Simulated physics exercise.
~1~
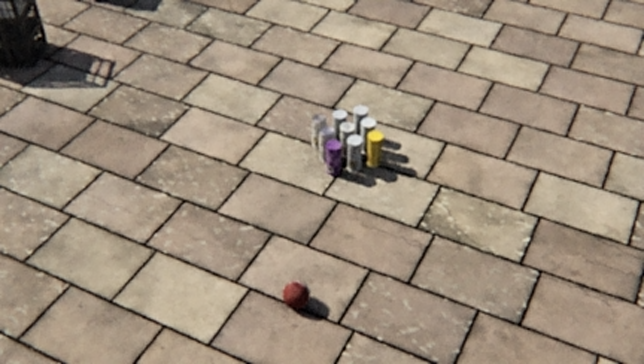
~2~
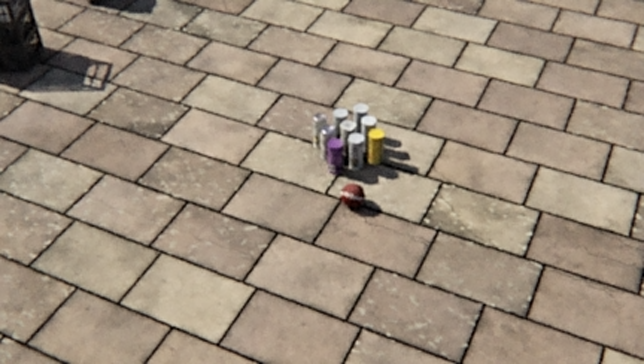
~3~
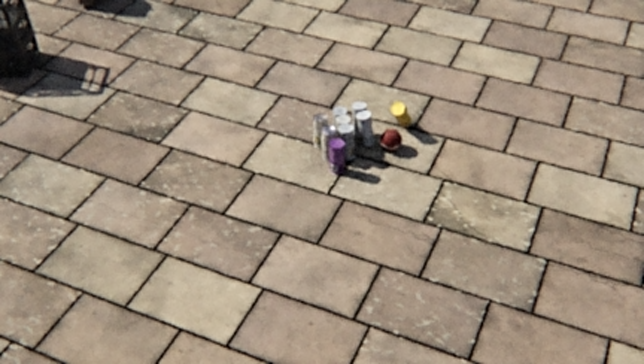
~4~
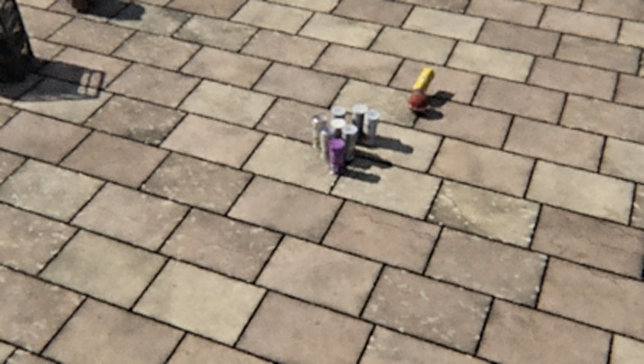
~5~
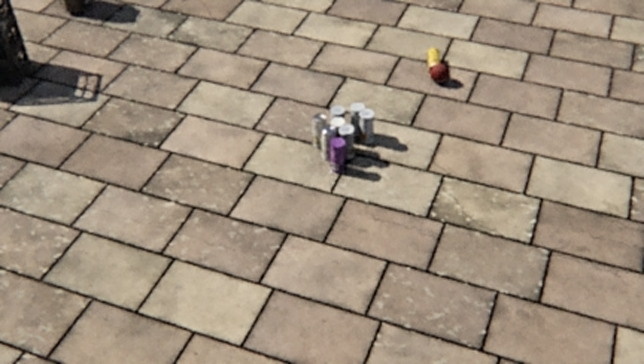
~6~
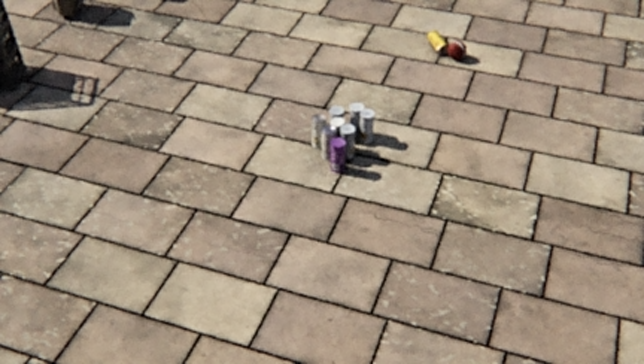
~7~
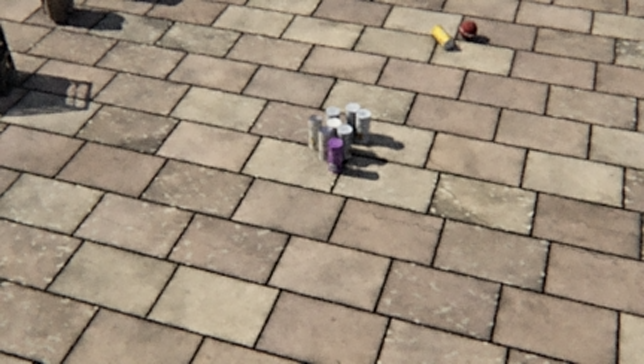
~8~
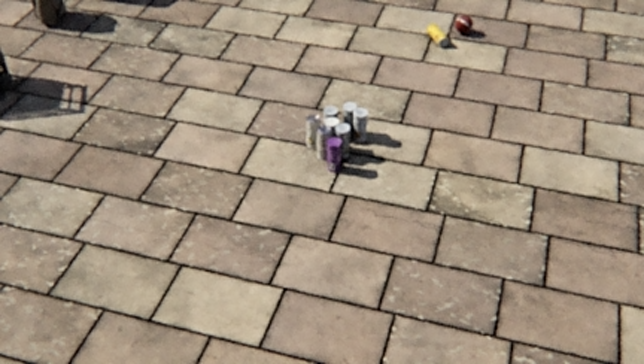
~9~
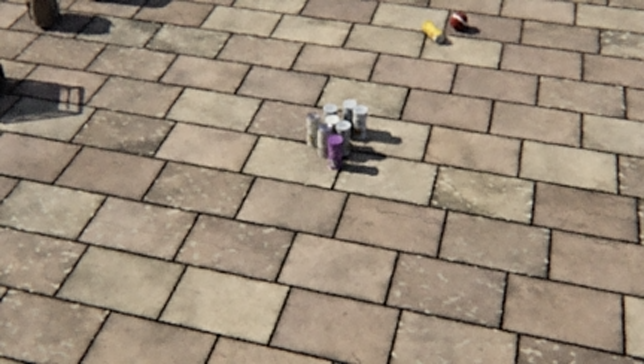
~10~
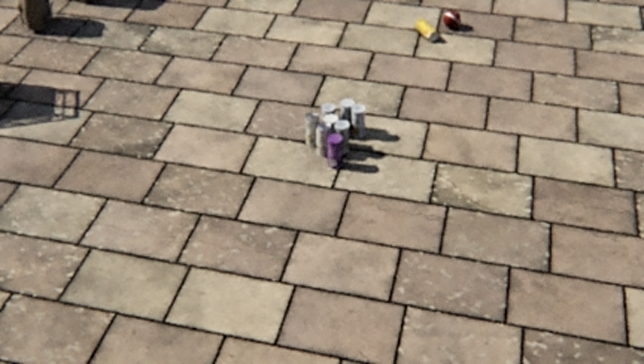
On sunlit stone paving, a dark red ball rolls up and to the right into a tight cluster of upright canisters, knocking the yellow one away and onto its side; the ball and yellow canister end near each other beyond the group, while the purple canister and the others remain standing.
